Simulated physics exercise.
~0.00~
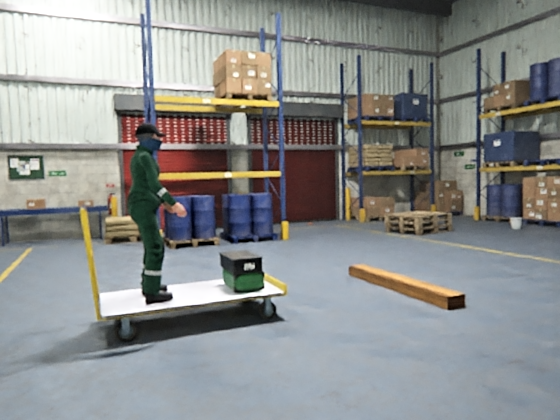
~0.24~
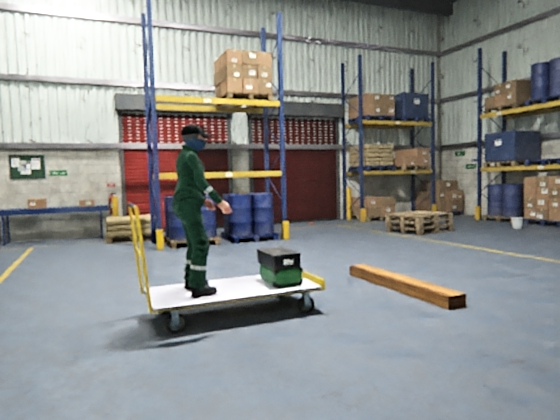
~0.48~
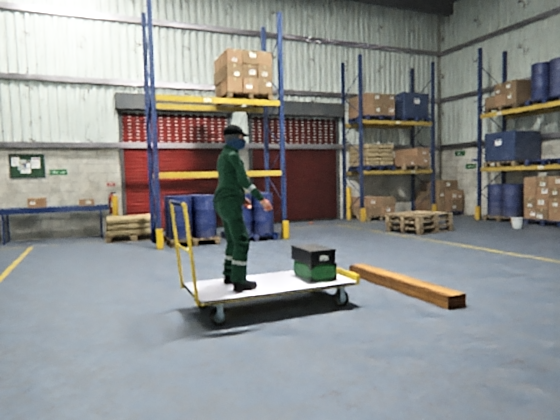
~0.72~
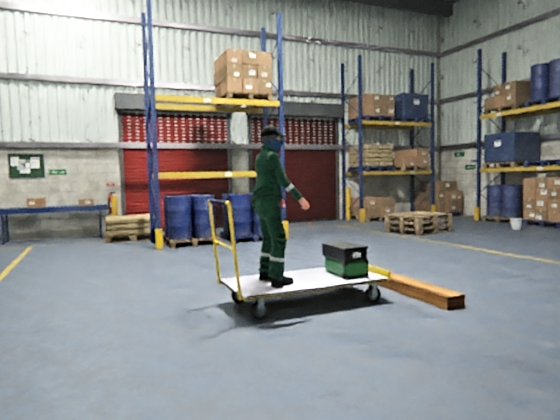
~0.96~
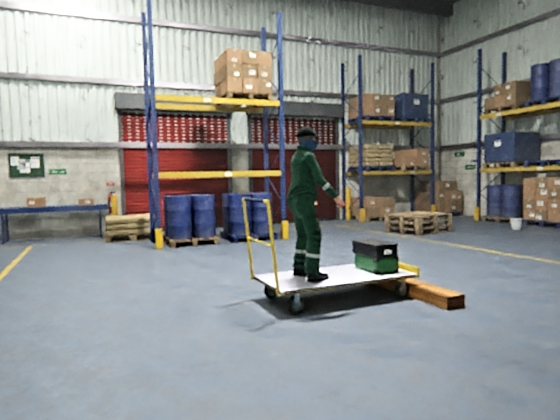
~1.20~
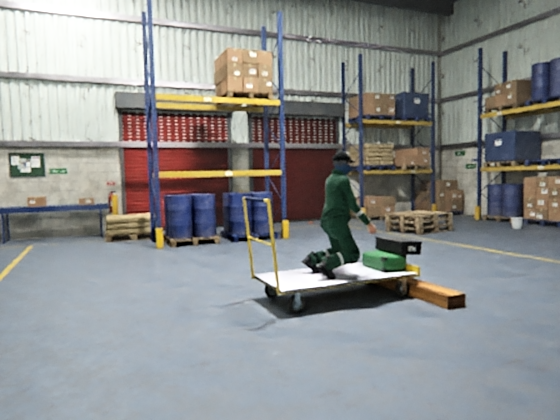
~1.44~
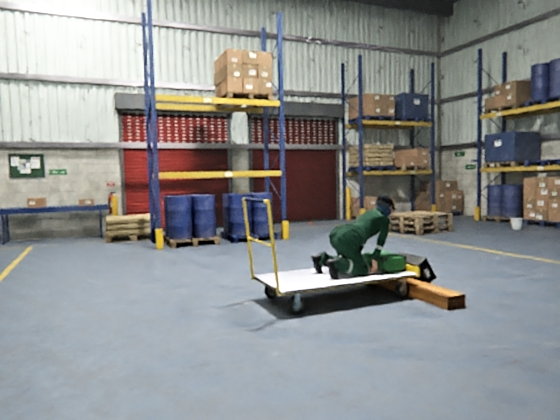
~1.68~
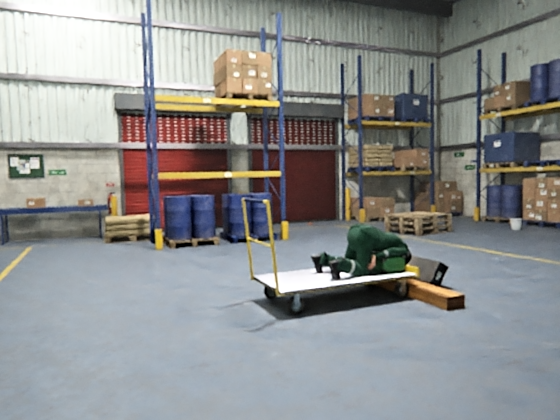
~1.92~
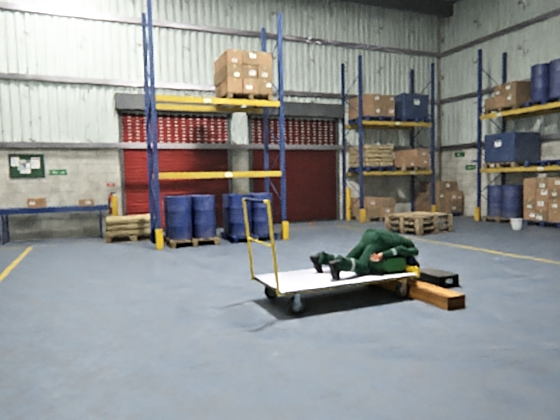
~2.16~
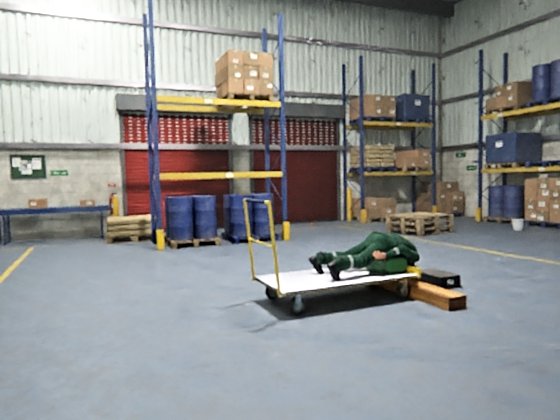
A trolley rolls right into a kerb, toppling its rider onto the deck as a black tote tumbles off.
